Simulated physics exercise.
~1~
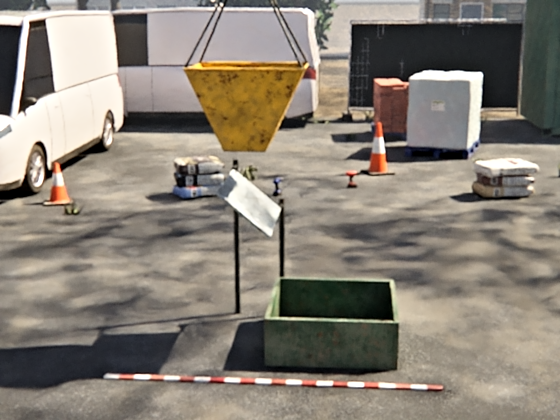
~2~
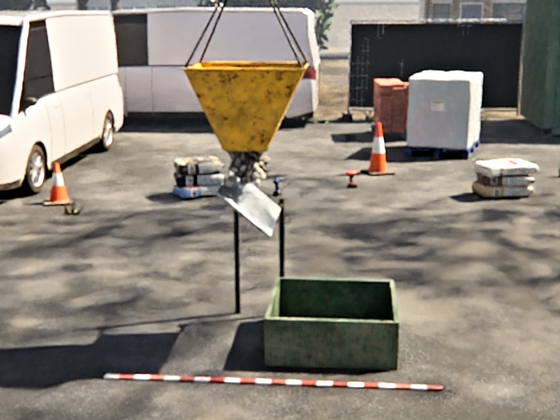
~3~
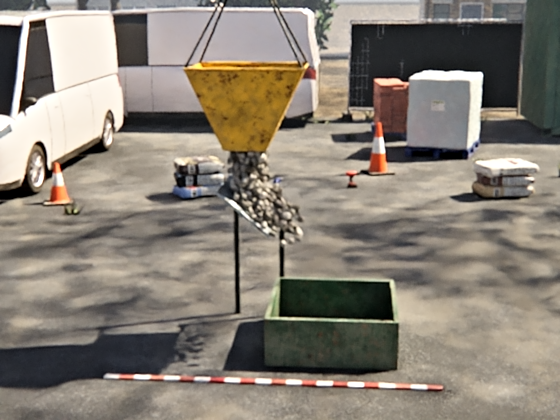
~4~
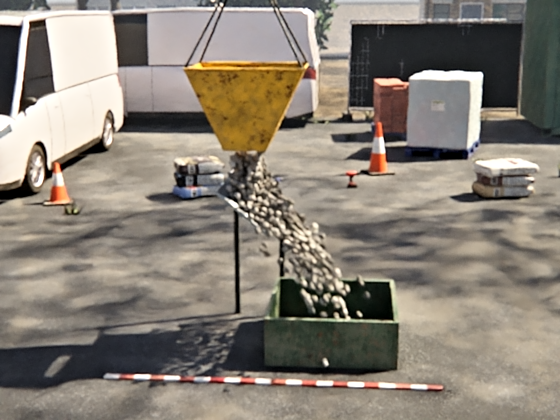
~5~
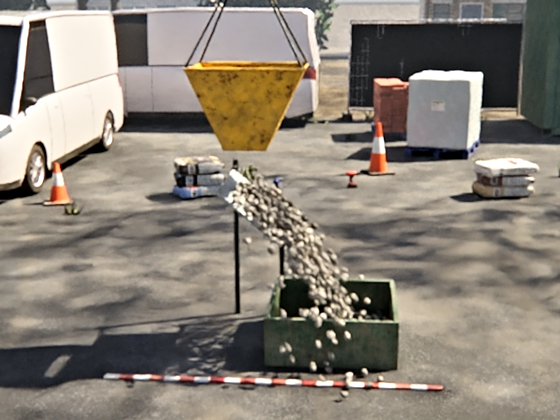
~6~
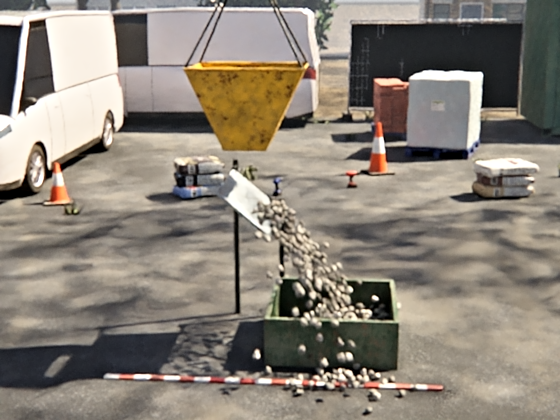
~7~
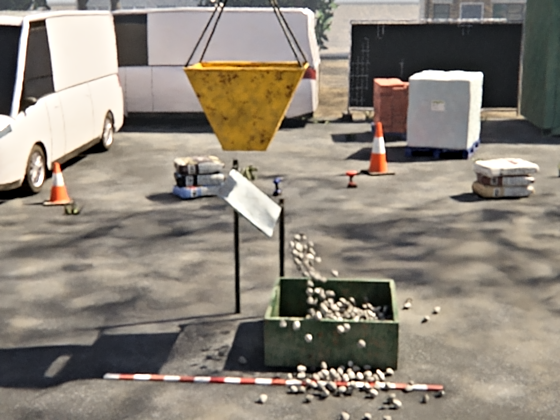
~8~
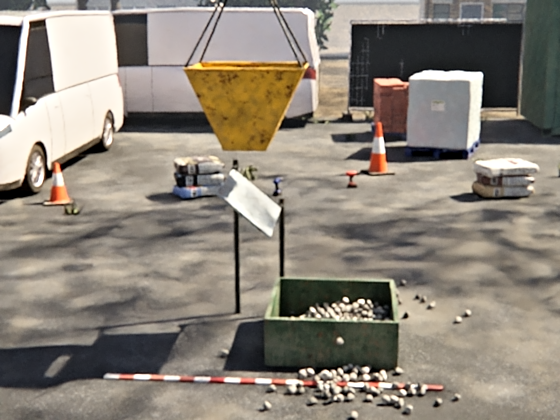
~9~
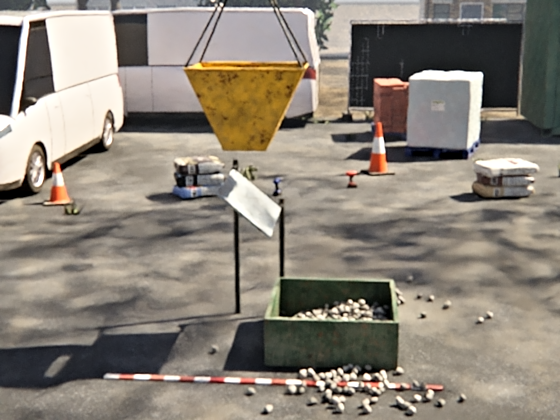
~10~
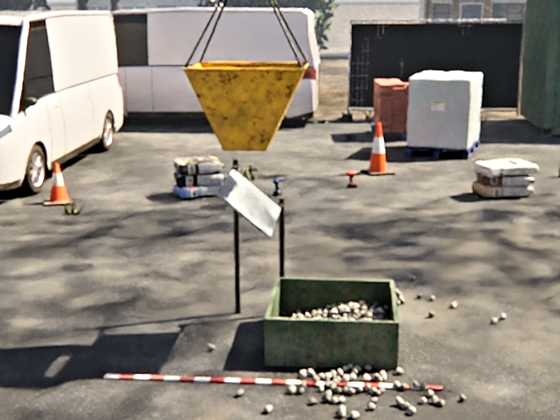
In a paved yard, stones pour from a yellow hopper down a chute, mostly into a green bin.
